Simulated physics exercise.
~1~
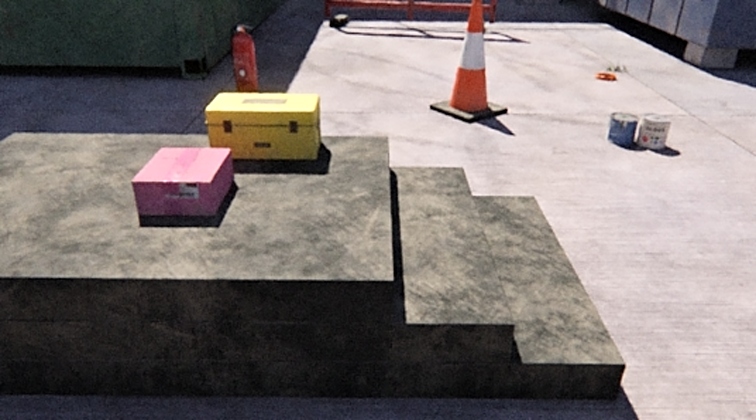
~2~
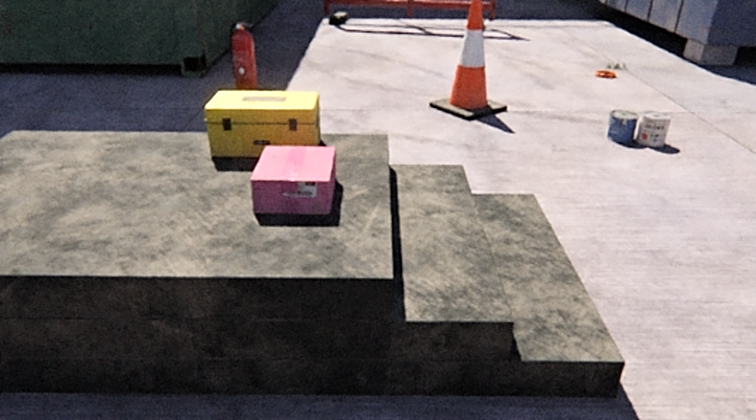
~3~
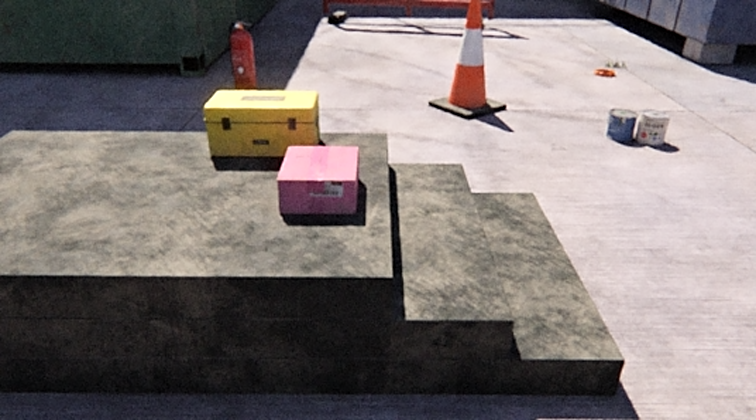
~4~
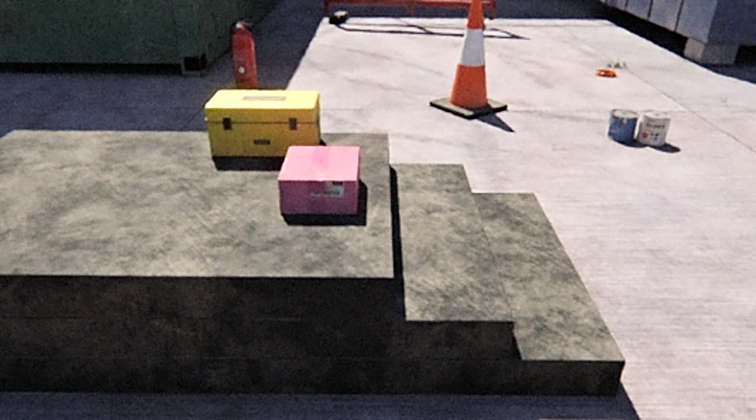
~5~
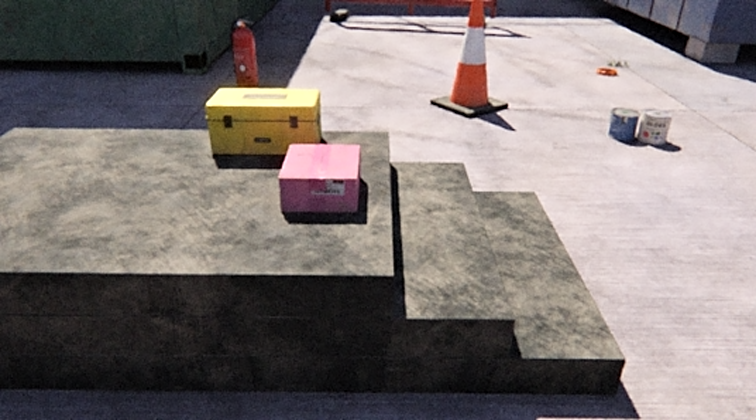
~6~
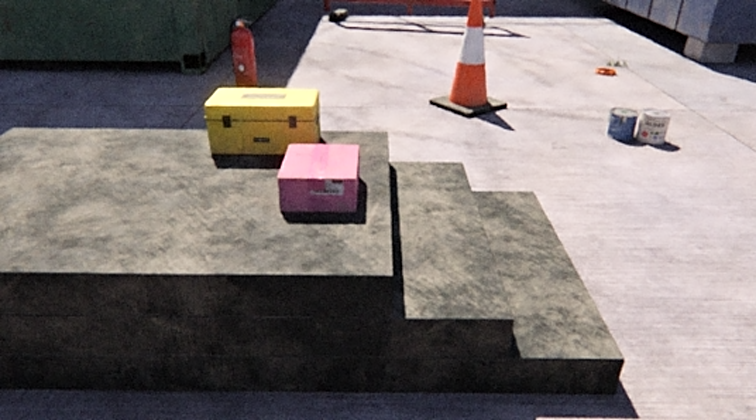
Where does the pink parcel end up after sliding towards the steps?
It comes to rest on the landing, near the right edge but short of the steps.
